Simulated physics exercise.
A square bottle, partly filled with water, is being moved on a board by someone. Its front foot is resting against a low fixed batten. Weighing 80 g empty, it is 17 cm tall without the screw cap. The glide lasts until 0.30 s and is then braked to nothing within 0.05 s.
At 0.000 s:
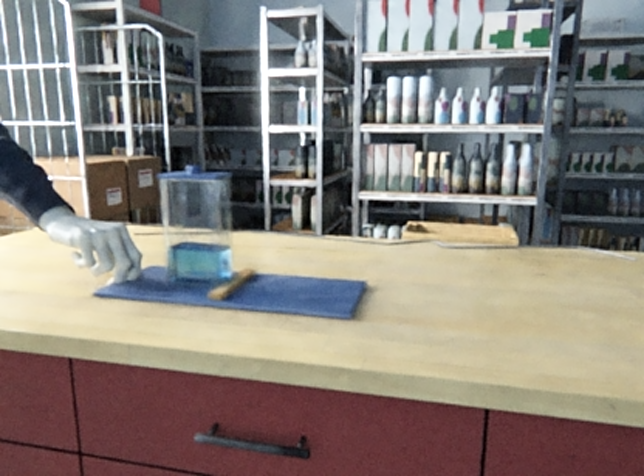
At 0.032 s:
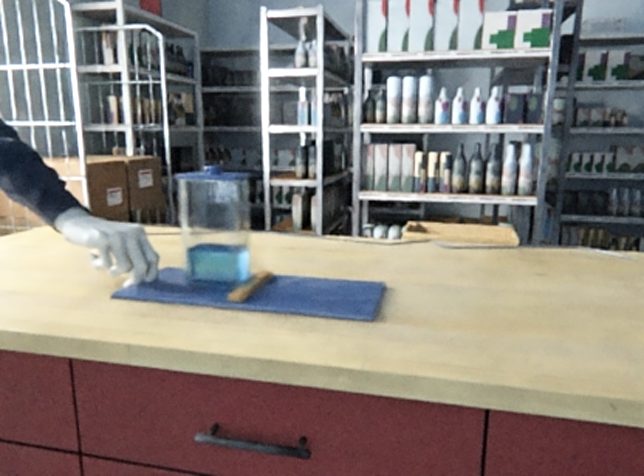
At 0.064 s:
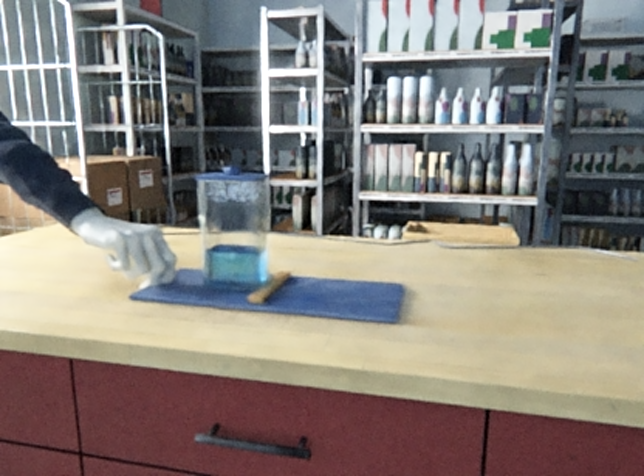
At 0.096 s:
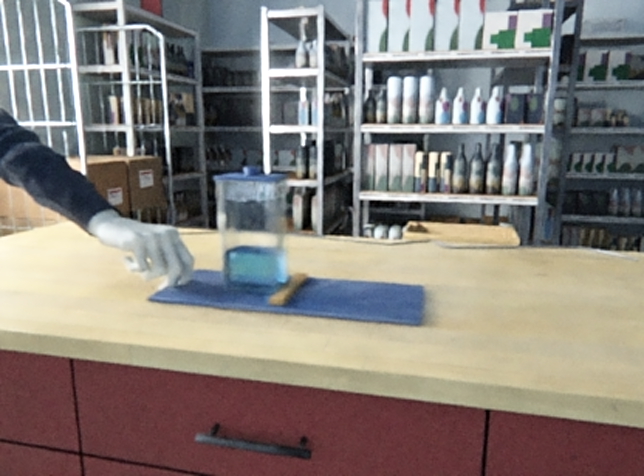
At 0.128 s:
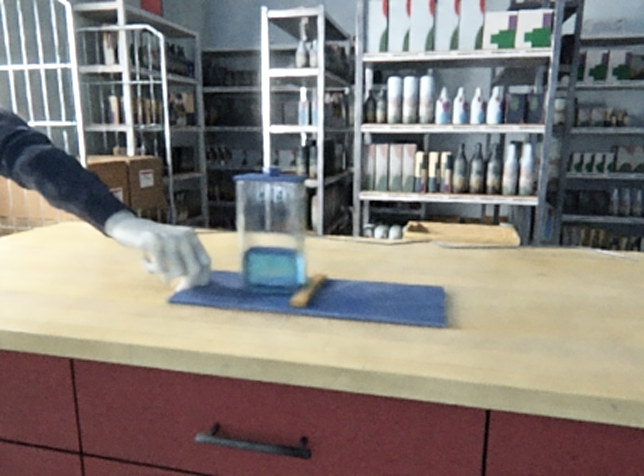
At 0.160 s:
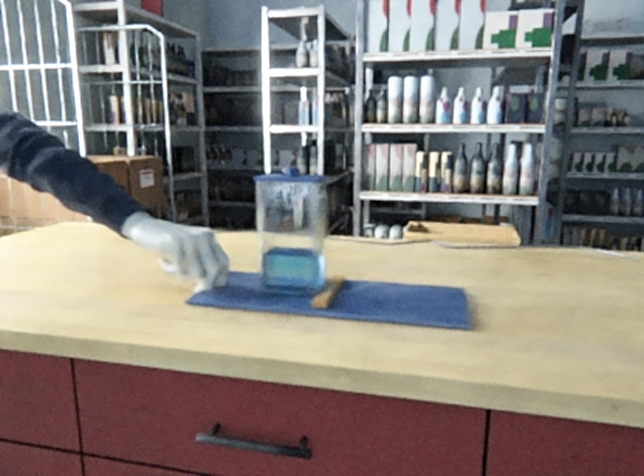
The clip opens with a gloved hand at the left edge of a blue board on a wooden counter, a square bottle of blue liquid standing on it beside a small brown object. The hand slides the board steadily to the right, carrying the upright bottle along, while the shelves behind stay still.
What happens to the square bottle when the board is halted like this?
Honestly, it keeps its balance.
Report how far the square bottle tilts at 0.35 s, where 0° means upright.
About 4°.
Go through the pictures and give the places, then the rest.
In the first picture, 0.0 cm from the start; square bottle, level (176, 244) left, (226, 247) right, rim (223, 181).
In the second picture, 3.1 cm from the start; square bottle, level (193, 245) left, (245, 248) right.
In the third picture, 6.1 cm from the start; square bottle, level (211, 247) left, (264, 250) right.
In the fourth picture, 9.2 cm from the start; square bottle, level (229, 248) left, (282, 251) right.
In the fifth picture, 12.3 cm from the start; square bottle, level (248, 249) left, (301, 252) right.
In the sixth picture, 15.4 cm from the start; square bottle, level (267, 250) left, (322, 253) right.
After 0.35 s the board moves at 0.00 m/s; the square bottle stands where it began.
After 0.47 s the square bottle leans 5°.
After 0.63 s the square bottle stands where it began.
After 0.85 s the square bottle stands where it began.
In the end the square bottle stands where it began.
